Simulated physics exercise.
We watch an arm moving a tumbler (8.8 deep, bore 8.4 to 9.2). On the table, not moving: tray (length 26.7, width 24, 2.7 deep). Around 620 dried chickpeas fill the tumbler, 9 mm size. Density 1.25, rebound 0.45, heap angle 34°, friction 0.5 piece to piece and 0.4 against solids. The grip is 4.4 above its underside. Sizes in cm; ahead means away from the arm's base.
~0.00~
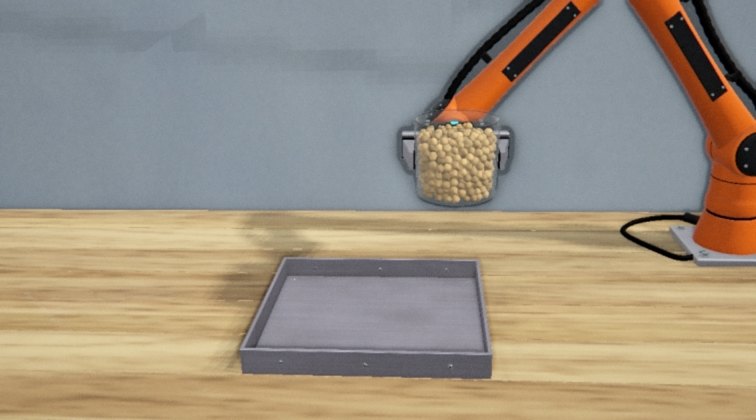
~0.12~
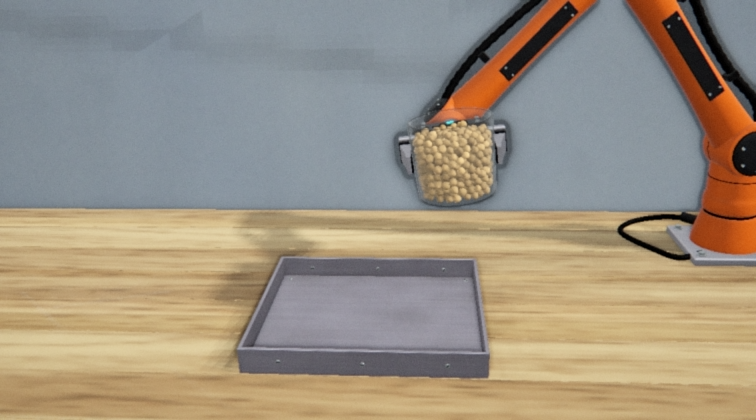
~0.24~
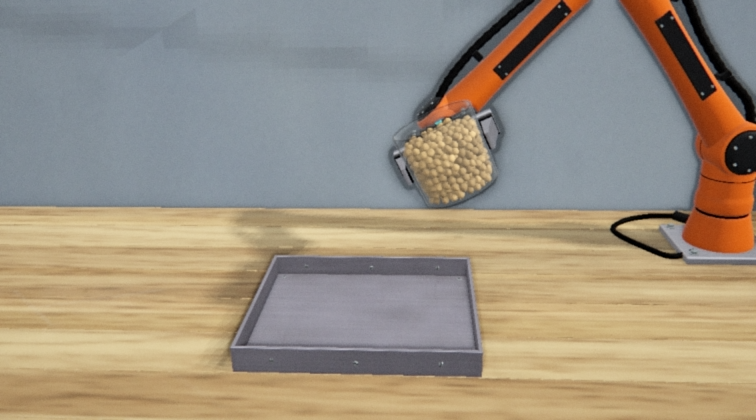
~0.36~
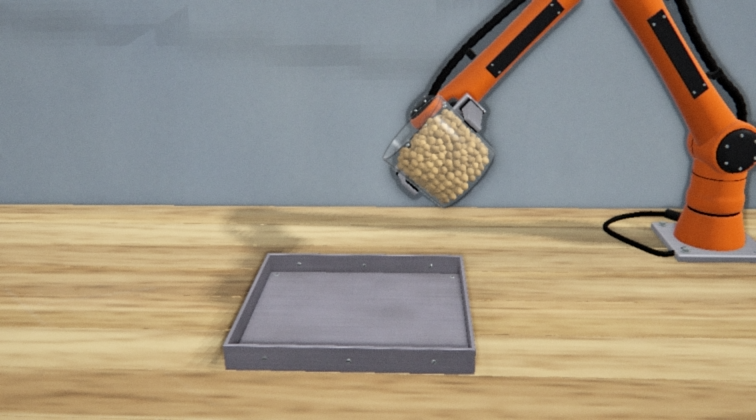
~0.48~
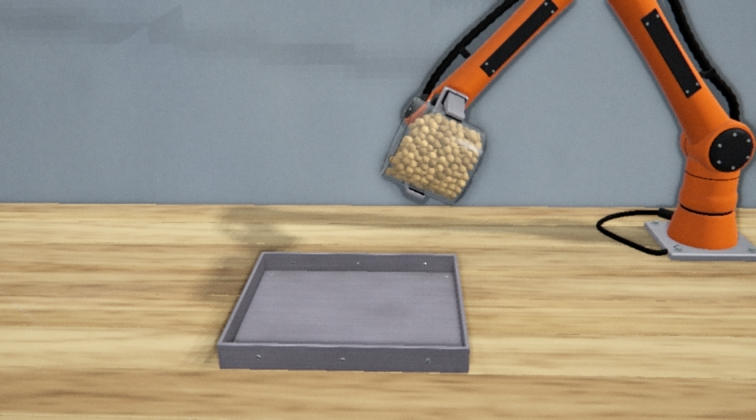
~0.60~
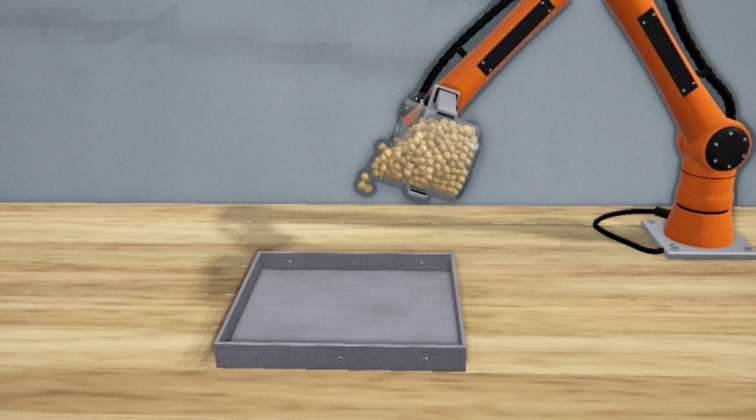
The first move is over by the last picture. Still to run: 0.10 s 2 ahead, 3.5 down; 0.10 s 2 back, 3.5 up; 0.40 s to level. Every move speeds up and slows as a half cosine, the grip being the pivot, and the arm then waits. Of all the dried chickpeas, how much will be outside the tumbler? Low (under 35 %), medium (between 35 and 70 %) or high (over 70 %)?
Share outside the tumbler: Low (under 35 %).
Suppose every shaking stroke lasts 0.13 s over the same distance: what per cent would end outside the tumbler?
Then about 15 per cent.
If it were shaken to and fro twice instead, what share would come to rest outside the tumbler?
It would be near 30 per cent.
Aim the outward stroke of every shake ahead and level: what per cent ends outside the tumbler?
About 50 per cent.
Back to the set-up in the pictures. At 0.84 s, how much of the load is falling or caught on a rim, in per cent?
Roughly 7 per cent.
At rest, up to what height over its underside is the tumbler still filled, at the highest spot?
About 9.0 cm.
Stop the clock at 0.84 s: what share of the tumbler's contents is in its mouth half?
Some 45 per cent.
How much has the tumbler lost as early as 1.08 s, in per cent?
Some 15 per cent.
By 0.84 s, tilted 70° forward, highest piece 24 above the table; 547 in the tumbler, 25 in the tray, 43 in flight or on a rim.
By 1.08 s, tilted 15° forward, highest piece 25 above the table; 512 in the tumbler, 98 in the tray, 5 in flight or on a rim.
By 1.40 s, level, highest piece 25 above the table; 512 in the tumbler, 101 in the tray, 2 on the table or floor.
By 2.45 s, level, highest piece 25 above the table; 512 in the tumbler, 101 in the tray, 2 on the table or floor.
Final count, 512 in the tumbler, 101 in the tray, 2 on the table or floor. That is 17 % outside the tumbler.
